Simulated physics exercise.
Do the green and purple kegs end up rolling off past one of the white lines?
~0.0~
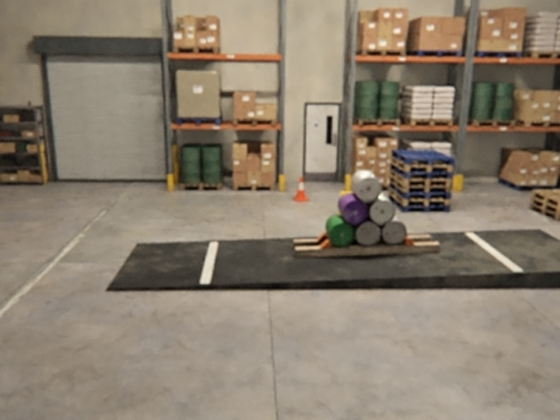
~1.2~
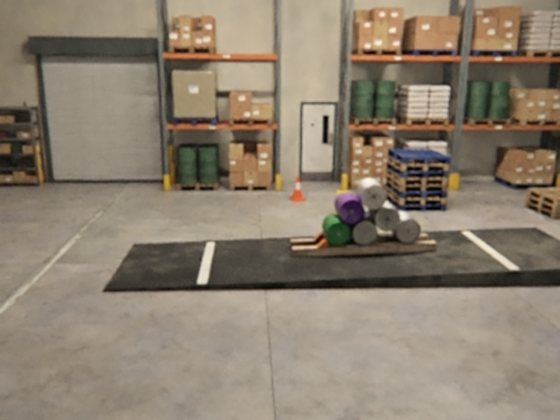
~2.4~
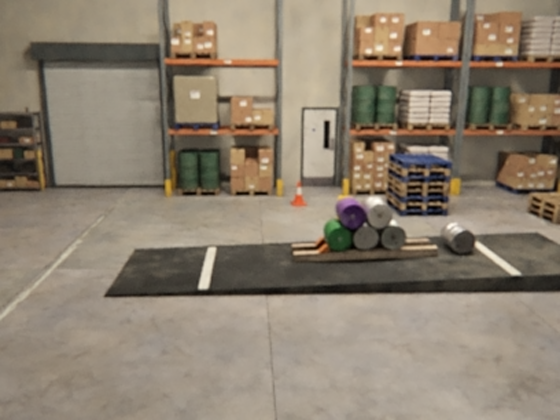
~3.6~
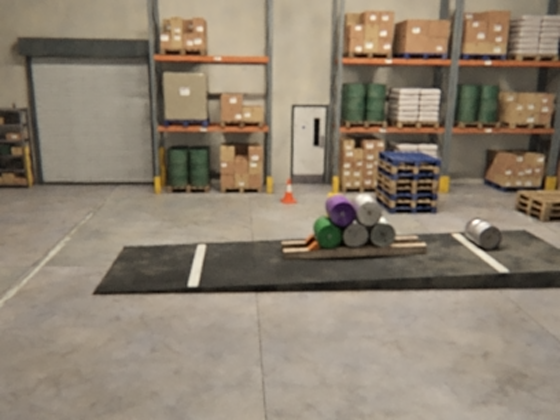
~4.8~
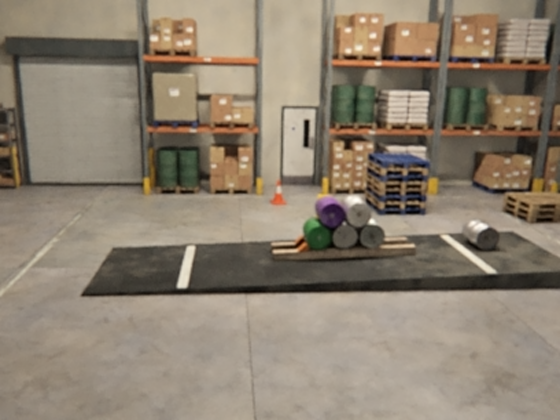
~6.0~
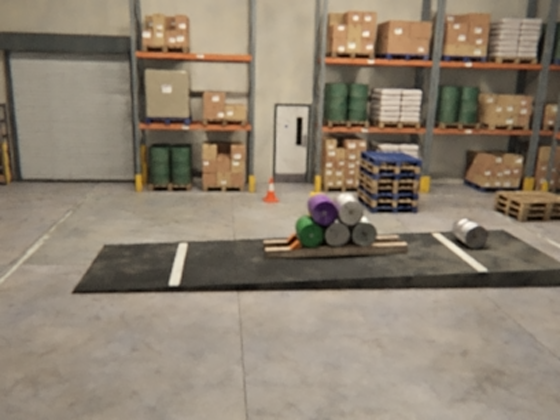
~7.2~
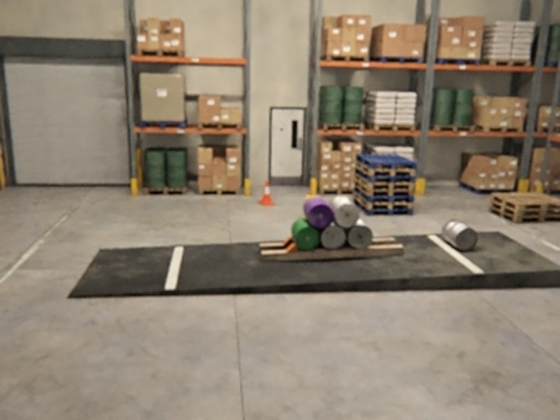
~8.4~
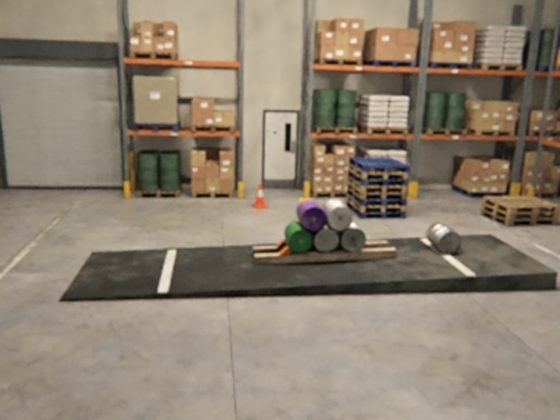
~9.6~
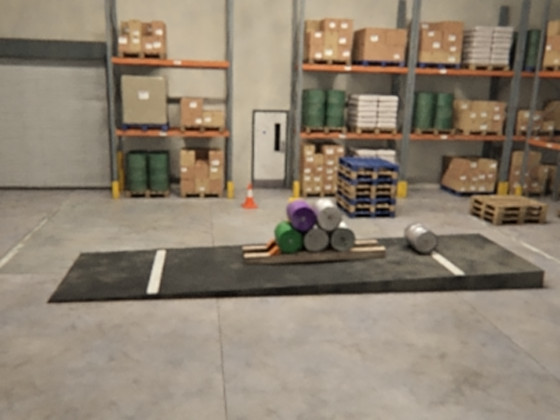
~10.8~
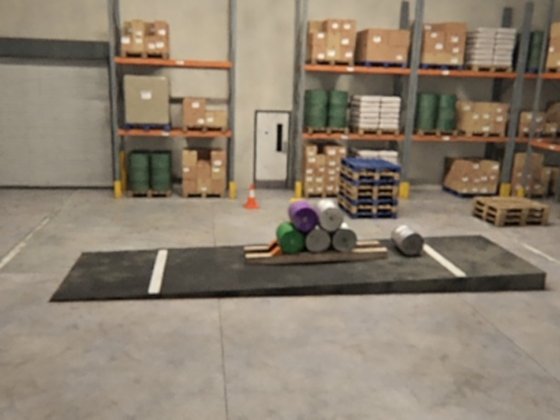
No, neither of them does. The green keg stays on the bearers and the purple one stays up on top of the others, both short of the lines.
